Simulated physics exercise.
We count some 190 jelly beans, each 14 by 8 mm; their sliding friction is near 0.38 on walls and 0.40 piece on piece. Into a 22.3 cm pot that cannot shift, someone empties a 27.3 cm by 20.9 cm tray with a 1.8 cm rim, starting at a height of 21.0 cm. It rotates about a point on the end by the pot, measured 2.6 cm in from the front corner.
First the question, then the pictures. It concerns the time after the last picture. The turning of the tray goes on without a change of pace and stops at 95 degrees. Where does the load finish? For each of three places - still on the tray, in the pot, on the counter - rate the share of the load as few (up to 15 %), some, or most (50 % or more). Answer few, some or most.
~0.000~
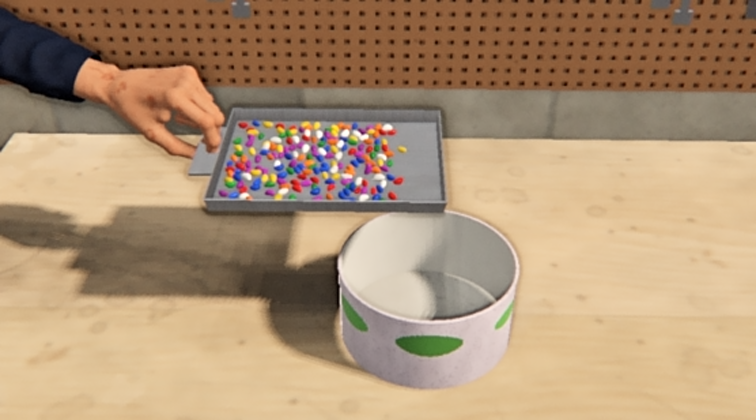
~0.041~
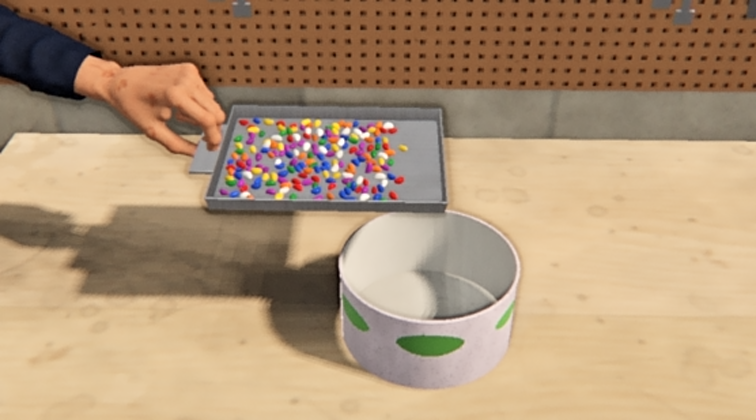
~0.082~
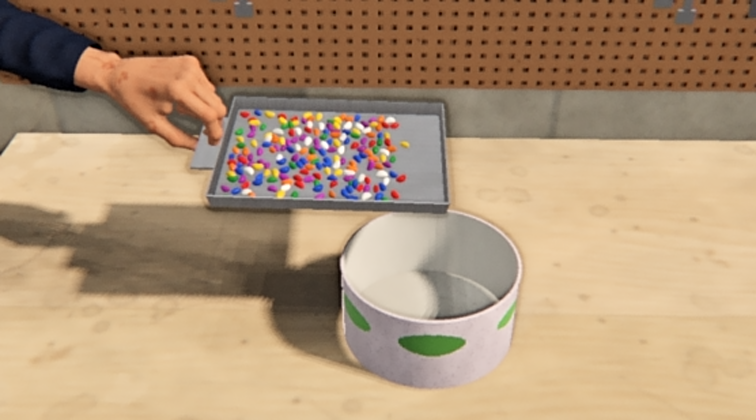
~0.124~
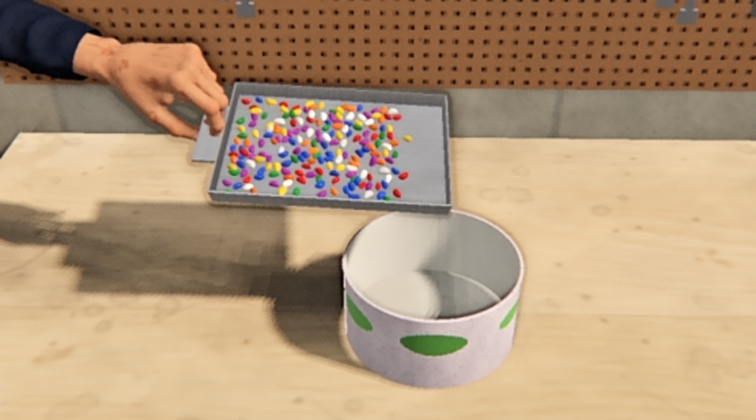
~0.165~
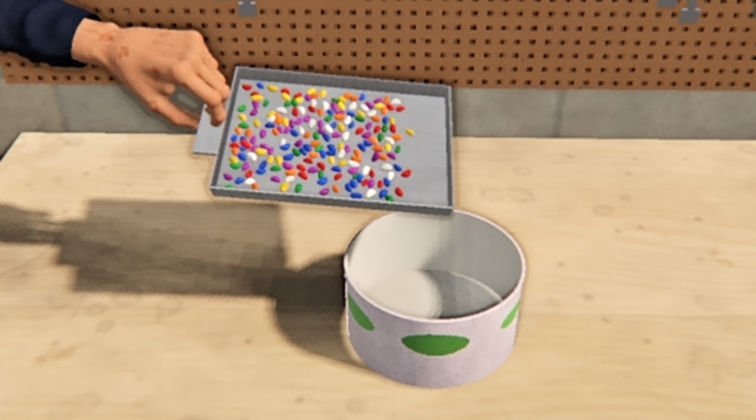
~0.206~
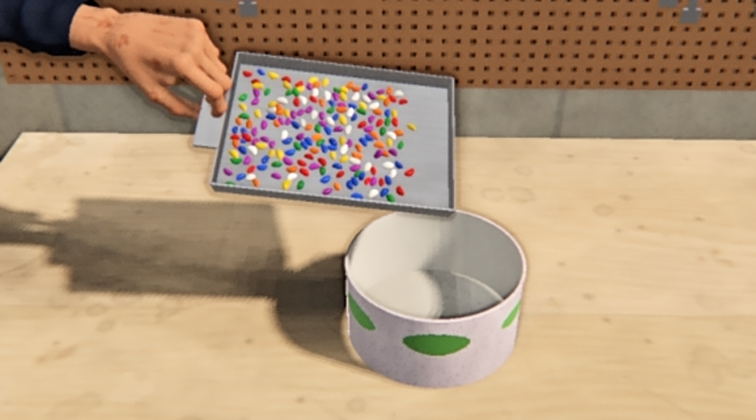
Tray: Few; pot: Most; counter: Some.
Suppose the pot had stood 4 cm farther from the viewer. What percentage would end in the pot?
Then roughly 30 percent would land in it.
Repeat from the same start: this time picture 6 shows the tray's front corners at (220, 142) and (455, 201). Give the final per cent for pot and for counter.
Per cent by place - pot 60, counter 40.
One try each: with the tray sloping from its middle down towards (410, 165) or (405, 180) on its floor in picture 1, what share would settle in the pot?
Around 45 % for the first direction, around 65 % for the second.
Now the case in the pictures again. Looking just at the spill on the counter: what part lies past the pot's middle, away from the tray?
Roughly 40 percent of the spill.
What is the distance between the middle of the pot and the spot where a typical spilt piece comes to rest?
That comes to near 22 cm.
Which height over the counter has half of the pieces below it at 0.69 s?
Roughly 22 centimetres, give or take.
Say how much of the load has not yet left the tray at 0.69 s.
Estimate: About 65 percent.
Then, at 0.50 s, tilt 57 degrees; the tray holds 100 %, the pot 0 %.
After 0.69 s, tilt 82 degrees; the tray holds 65 %, the pot 5 %.
Then, at 1.00 s, tilt 95 degrees; the tray holds 5 %, the pot 60 %.
By 2.2 s all is still; tray 0 %, pot 70 %, counter 30 %.
